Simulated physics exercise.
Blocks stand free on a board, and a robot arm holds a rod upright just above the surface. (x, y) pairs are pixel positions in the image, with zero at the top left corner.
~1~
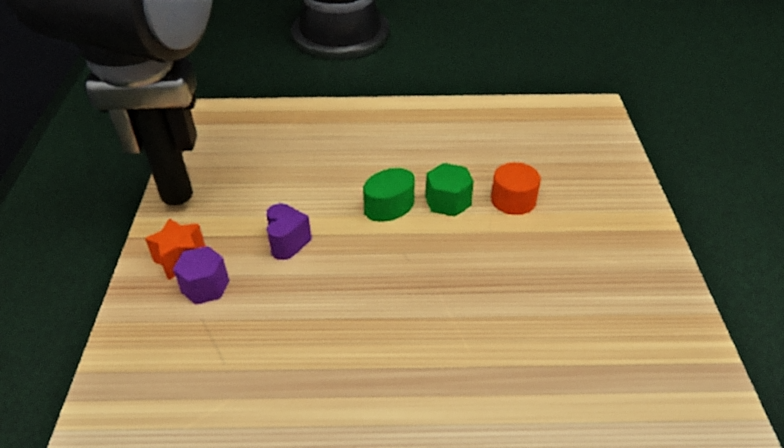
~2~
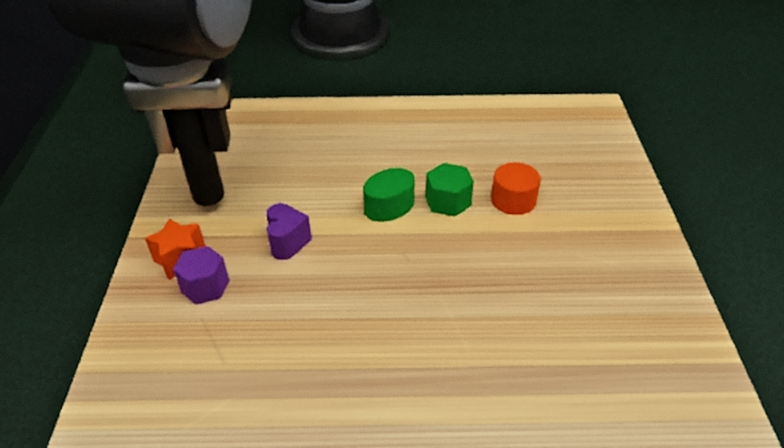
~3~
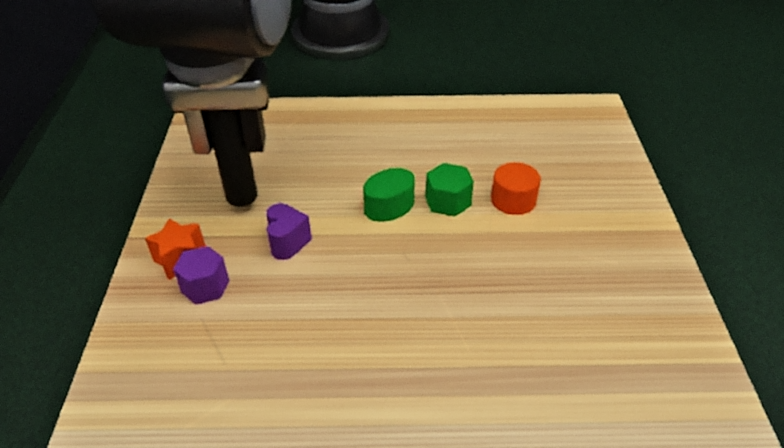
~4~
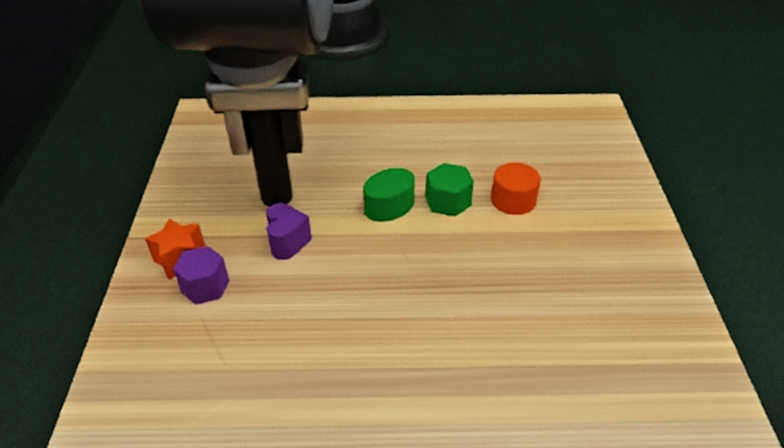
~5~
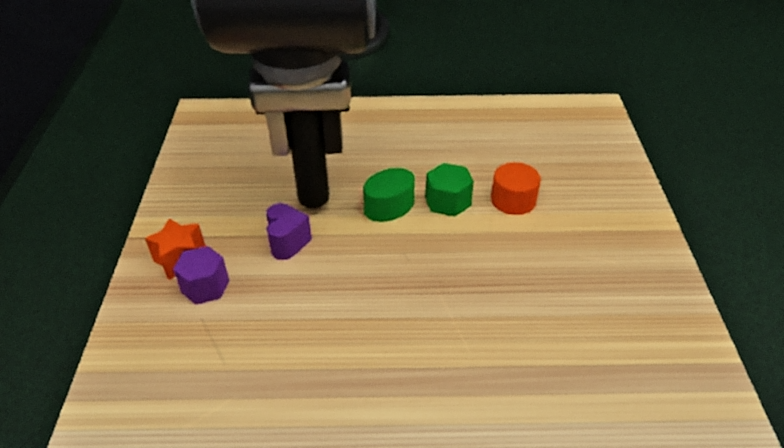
A robot arm moves a black rod rightward behind the purple heart block, touching nothing.
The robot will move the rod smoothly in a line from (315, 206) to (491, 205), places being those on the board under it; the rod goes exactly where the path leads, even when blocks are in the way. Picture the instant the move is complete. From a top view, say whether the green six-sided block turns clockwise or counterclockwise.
It spins clockwise.
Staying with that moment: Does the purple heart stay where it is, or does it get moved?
At the end, its place is the same.
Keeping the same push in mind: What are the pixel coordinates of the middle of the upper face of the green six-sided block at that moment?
In the picture, it is at (525, 144).
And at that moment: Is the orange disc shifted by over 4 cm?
In short: No.
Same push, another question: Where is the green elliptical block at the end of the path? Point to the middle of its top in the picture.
Its top middle: (486, 157).
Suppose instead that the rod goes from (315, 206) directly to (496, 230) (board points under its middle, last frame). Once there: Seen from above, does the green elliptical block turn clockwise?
No, that is not how it ends up.
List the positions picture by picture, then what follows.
The first picture shows rod tip (177, 195); block tops, purple heart (284, 218); green elliptical block (389, 182); green six-sided block (450, 177); orange disc (518, 176).
The second picture shows rod (209, 196); blocks unchanged.
The third picture shows rod (242, 197); blocks unchanged.
The fourth picture shows rod (277, 197); blocks unchanged.
The fifth picture shows rod (314, 198); purple heart (284, 218); green elliptical block (389, 182); green six-sided block (450, 177); orange disc (518, 176).
The first path, step by step. One third of the way, rod (374, 197); green elliptical block (414, 179); green six-sided block (459, 176), turned 15° clockwise.
Two thirds of the way, rod (434, 197); green elliptical block (463, 166), turned 65° anticlockwise; green six-sided block (504, 160), turned 45° clockwise; orange disc (546, 174).
At the end, rod (492, 196); purple heart in place; green elliptical block (486, 157), turned 130° anticlockwise; green six-sided block (525, 144), turned 80° clockwise; orange disc (547, 174).
